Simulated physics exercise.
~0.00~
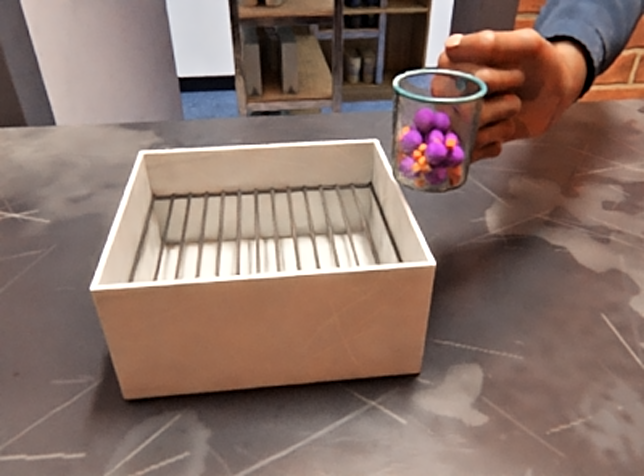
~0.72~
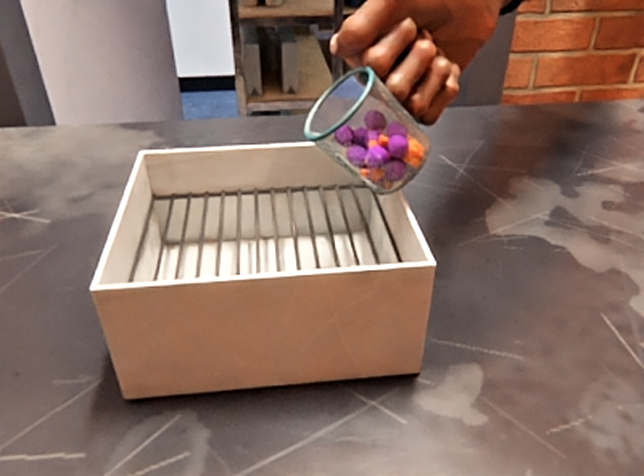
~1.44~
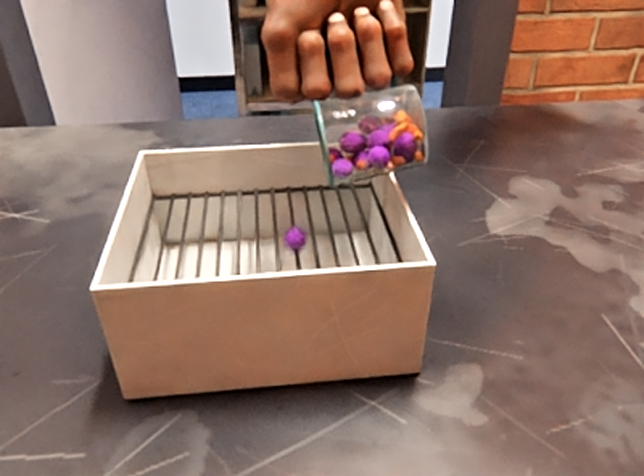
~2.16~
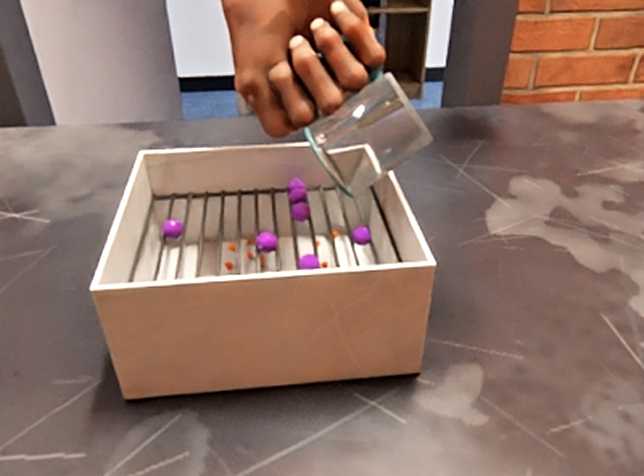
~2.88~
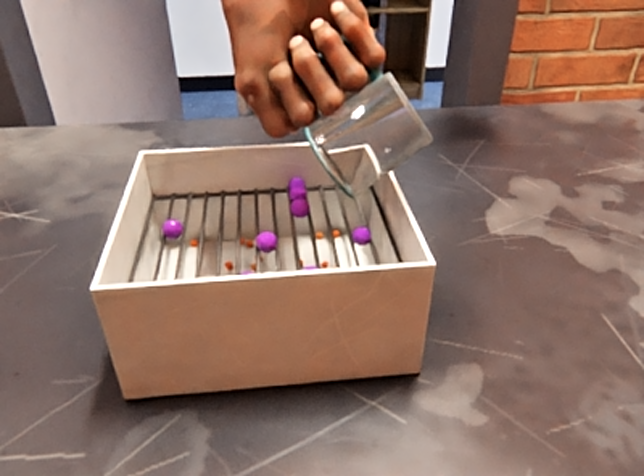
The clip opens with a hand holding a clear cup of purple and orange pieces to the upper right of a pale, open box with a rack of thin dark wires across it. The hand moves left and tilts the cup toward the box. It tips the cup onto its side, and a purple piece drops toward the rack. The hand then turns the cup further over, and the rest spills out. At the end the cup is empty, with the larger purple pieces resting on the wires and the small orange ones lying beneath them.
